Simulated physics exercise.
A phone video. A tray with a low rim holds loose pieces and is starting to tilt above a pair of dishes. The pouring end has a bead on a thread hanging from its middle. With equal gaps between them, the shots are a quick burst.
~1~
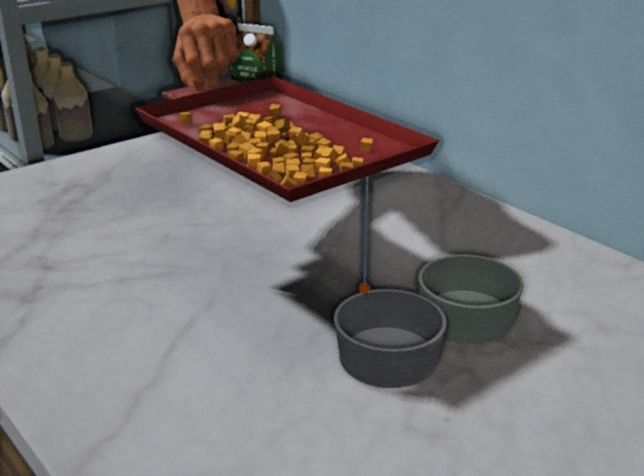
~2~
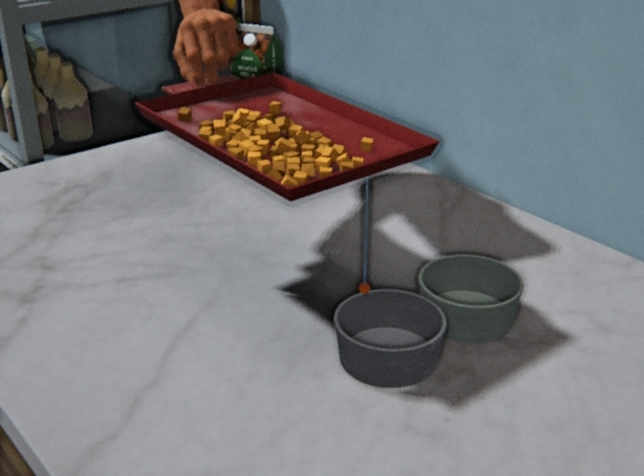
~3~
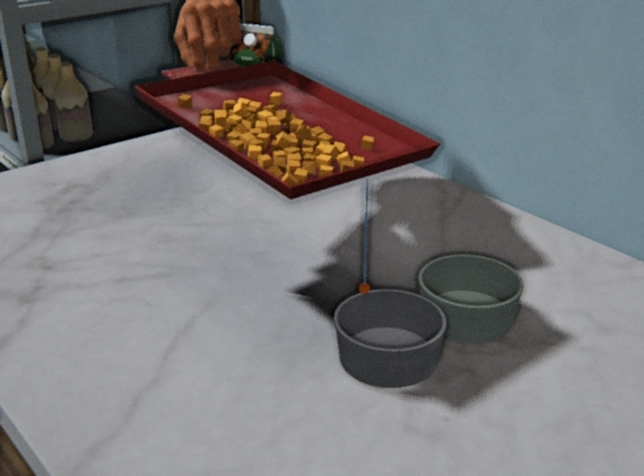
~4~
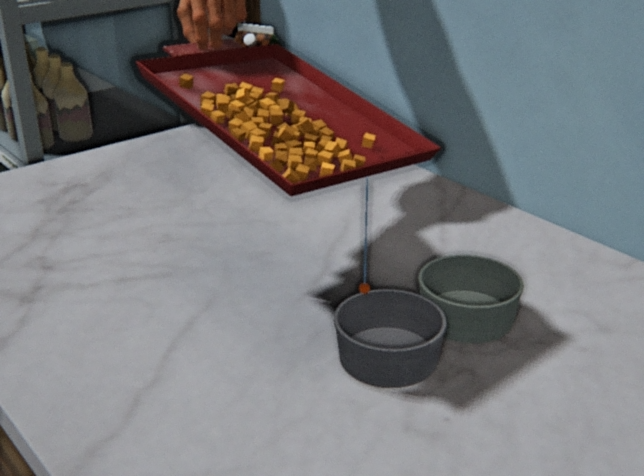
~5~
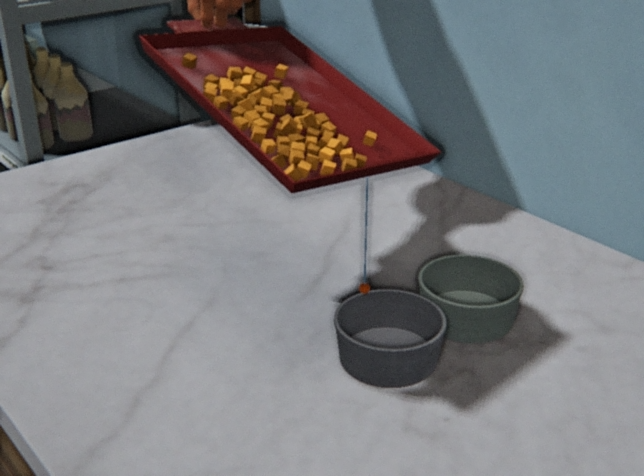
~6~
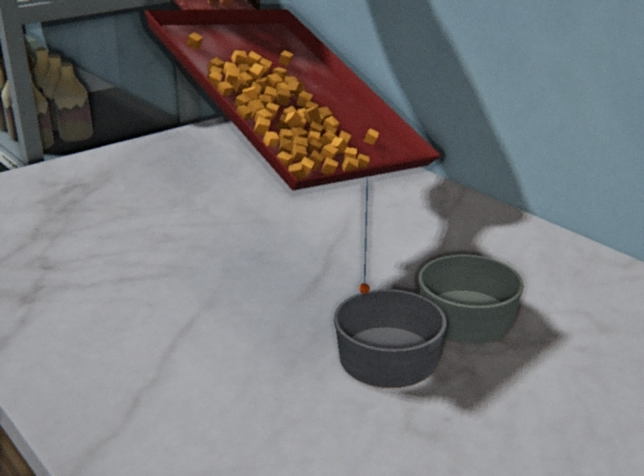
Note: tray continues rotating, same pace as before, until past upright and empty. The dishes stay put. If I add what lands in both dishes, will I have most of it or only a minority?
The bulk is caught.
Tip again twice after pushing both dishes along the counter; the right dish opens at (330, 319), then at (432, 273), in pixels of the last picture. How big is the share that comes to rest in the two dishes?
It would be roughly 0 per cent, followed by roughly 60 per cent.
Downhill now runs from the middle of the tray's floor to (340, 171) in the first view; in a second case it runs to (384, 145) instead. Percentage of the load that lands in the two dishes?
First heading roughly 50 %, second roughly 50 %.
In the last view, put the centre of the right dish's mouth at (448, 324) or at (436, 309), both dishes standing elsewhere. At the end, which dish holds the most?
Well, the right-side one at the first spot and the right-side one at the second.
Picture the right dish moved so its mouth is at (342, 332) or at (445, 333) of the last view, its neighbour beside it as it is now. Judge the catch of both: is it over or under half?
Held in all, by try: A smaller portion, then a smaller portion.
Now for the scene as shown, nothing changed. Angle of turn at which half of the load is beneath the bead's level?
That would be about 105 degrees from level.
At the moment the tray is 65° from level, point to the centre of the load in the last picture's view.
The centre of the load shows up near (381, 139) in the last view.
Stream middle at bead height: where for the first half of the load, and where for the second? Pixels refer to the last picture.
At (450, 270) for the first part, then at (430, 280) for the others.
Soon, tray tipped steeply; nearly all on the tray; a small part in the air.
A while on, tray tipped past a quarter turn; about a third on the tray; a small part in the left dish; about a third in the right dish; a stray few outside both; about a quarter in the air.
Towards the end, tray tipped past a quarter turn; about a third in the left dish; about half in the right dish; a small part outside both.
Finally, tray tipped past a quarter turn; about a third in the left dish; about half in the right dish; a small part outside both.
